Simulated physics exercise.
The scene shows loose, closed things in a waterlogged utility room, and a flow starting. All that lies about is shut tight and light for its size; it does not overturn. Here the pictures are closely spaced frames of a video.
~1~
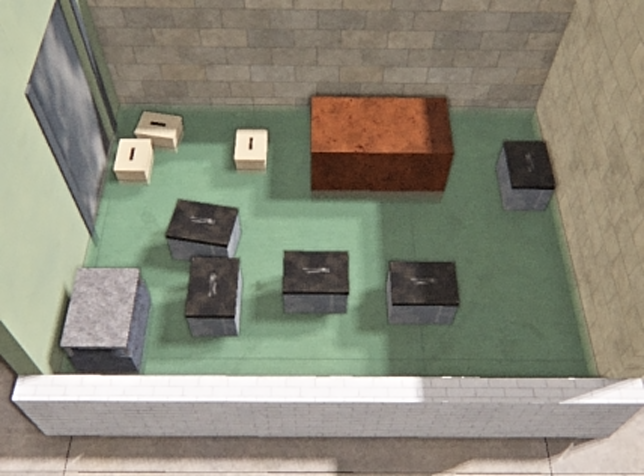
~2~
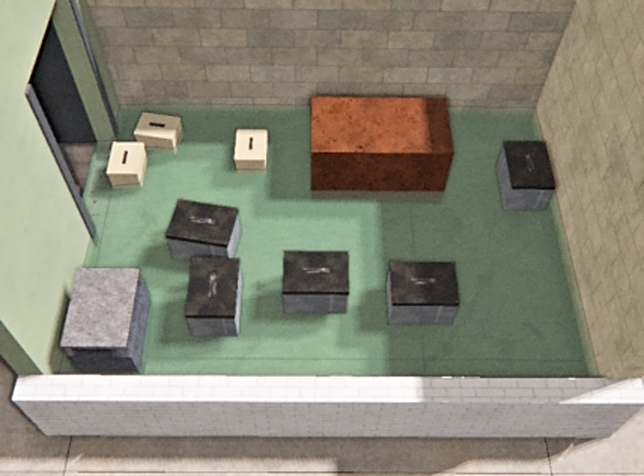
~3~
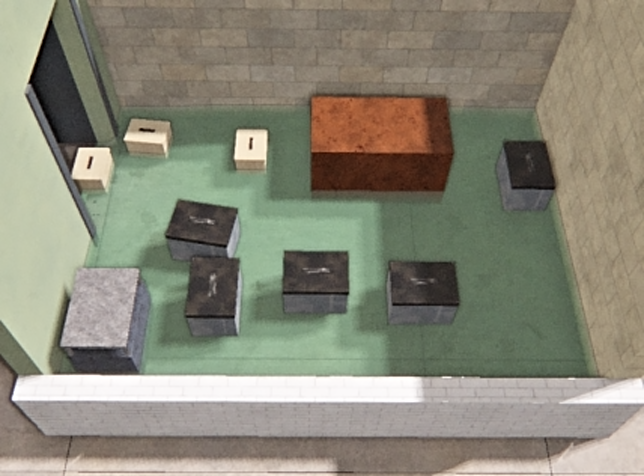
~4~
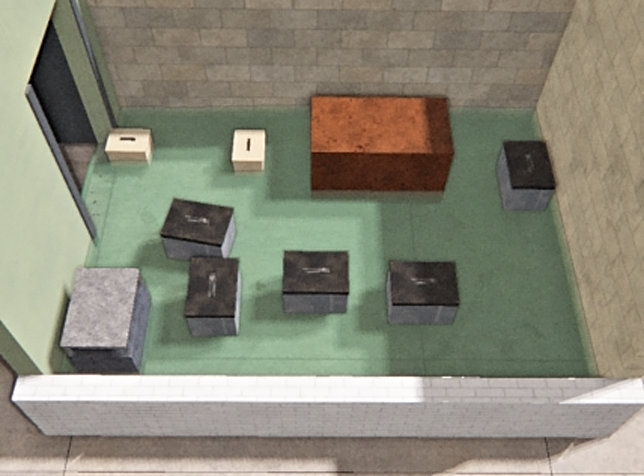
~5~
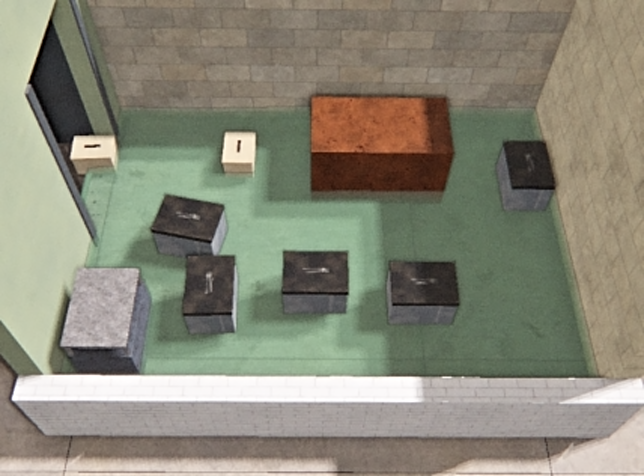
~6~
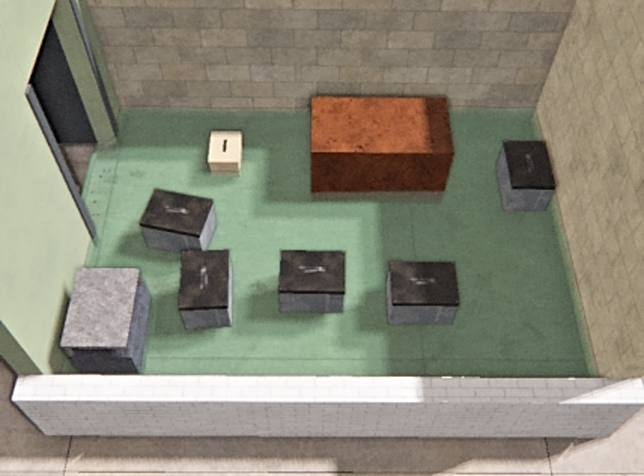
Door opening at left of flooded room, two pale boxes drifting out in turn, a third and some dark ones edging left.
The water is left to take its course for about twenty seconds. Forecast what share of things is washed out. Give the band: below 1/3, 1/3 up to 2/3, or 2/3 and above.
Band: 2/3 and above.
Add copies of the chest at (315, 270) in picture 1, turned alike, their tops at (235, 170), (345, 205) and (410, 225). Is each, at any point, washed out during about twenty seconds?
Copy by copy, in the order given: Swept away, swept away, swept away.
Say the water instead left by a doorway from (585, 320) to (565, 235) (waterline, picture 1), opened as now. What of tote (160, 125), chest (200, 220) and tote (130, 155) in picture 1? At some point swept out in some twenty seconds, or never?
For the three items in order: Contained, contained, contained.
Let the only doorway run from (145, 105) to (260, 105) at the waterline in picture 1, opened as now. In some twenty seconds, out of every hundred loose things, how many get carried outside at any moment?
80 %.
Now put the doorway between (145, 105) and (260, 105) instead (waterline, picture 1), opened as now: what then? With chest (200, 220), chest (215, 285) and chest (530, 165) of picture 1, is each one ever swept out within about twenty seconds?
Same order as asked: Exits, exits, never leaves.
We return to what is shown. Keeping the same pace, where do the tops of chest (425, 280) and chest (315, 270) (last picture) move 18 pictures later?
Estimated positions: (317, 271); (122, 182).
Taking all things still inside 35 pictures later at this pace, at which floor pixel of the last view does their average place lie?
Somewhere near (342, 225) in the last view.
A moment on, 2 of 8 are out; 6 afloat.
Next, 5 of 8 are out; 3 afloat.
Later, 6 of 8 are out; 2 afloat.
In the end, 7 of 8 are out; 1 afloat.
